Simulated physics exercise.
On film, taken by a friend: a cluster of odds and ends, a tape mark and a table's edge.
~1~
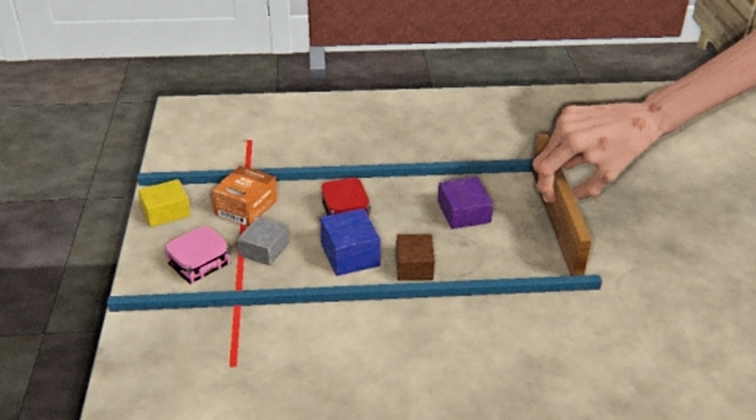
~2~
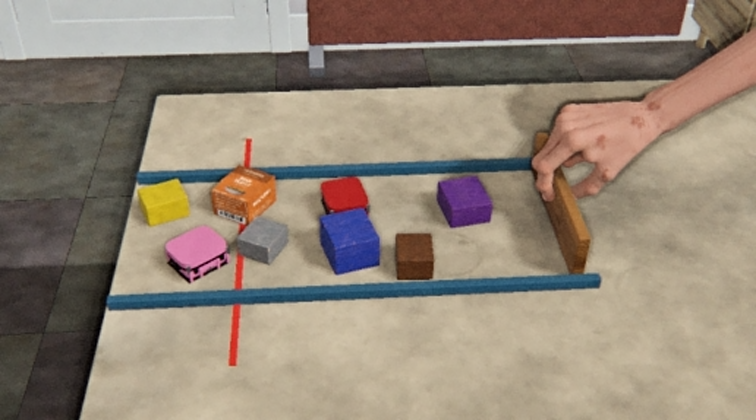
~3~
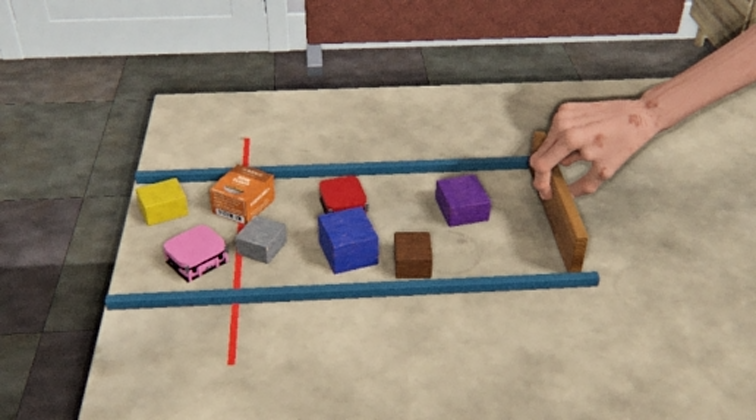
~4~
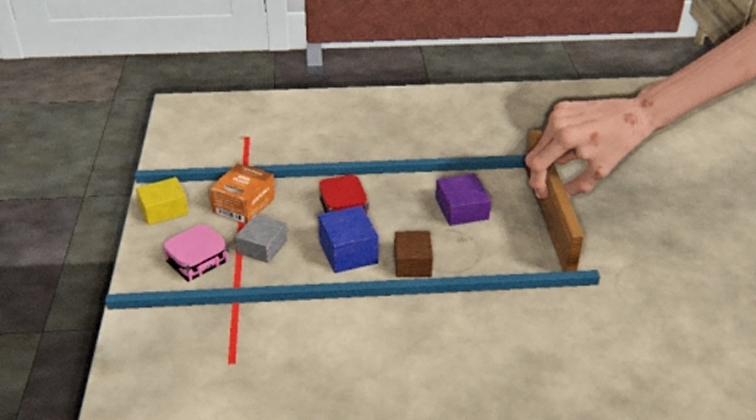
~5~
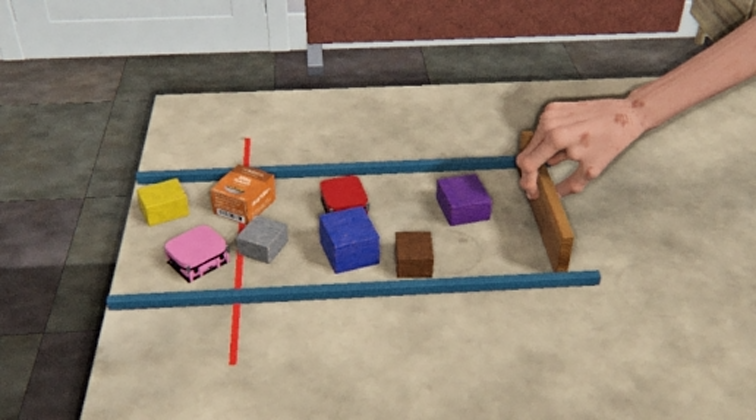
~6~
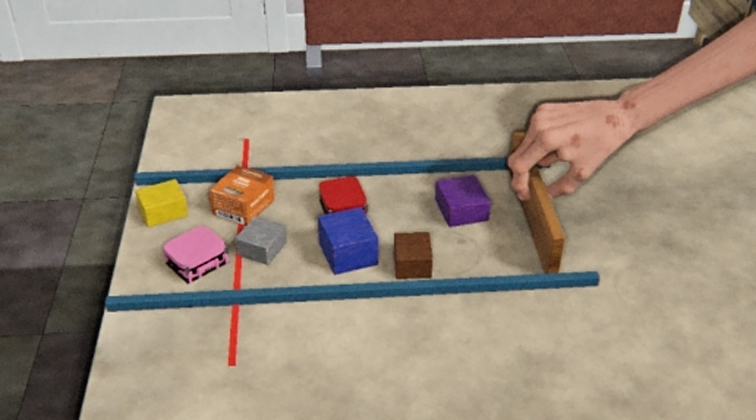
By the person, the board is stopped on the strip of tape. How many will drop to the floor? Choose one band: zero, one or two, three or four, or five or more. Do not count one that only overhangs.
One or two.
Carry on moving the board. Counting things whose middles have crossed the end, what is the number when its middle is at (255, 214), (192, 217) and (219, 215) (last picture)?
1, 4, 2.
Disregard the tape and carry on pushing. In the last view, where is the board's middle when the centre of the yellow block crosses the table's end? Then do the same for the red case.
(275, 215) and then (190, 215), give or take.
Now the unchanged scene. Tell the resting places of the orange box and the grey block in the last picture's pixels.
The first ends close to (135, 197), the second close to (152, 233).
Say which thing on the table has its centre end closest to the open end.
It would be the orange box, I'd say.
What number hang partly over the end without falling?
That comes to 1 of them.
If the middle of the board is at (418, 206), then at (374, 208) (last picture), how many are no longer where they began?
Up to then 2, and up to the other point 4.
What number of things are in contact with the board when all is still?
2 are in contact with it.
Soon after, none off yet; yellow block at rest near (162, 203); pink case at rest near (196, 254); orange box at rest near (242, 195).
After that, none off yet; yellow block displaced about its own width near (134, 202); pink case displaced a little near (176, 262); orange box displaced about its own width near (177, 197).
In the end, the number that fall off is one or two; gone, yellow block.
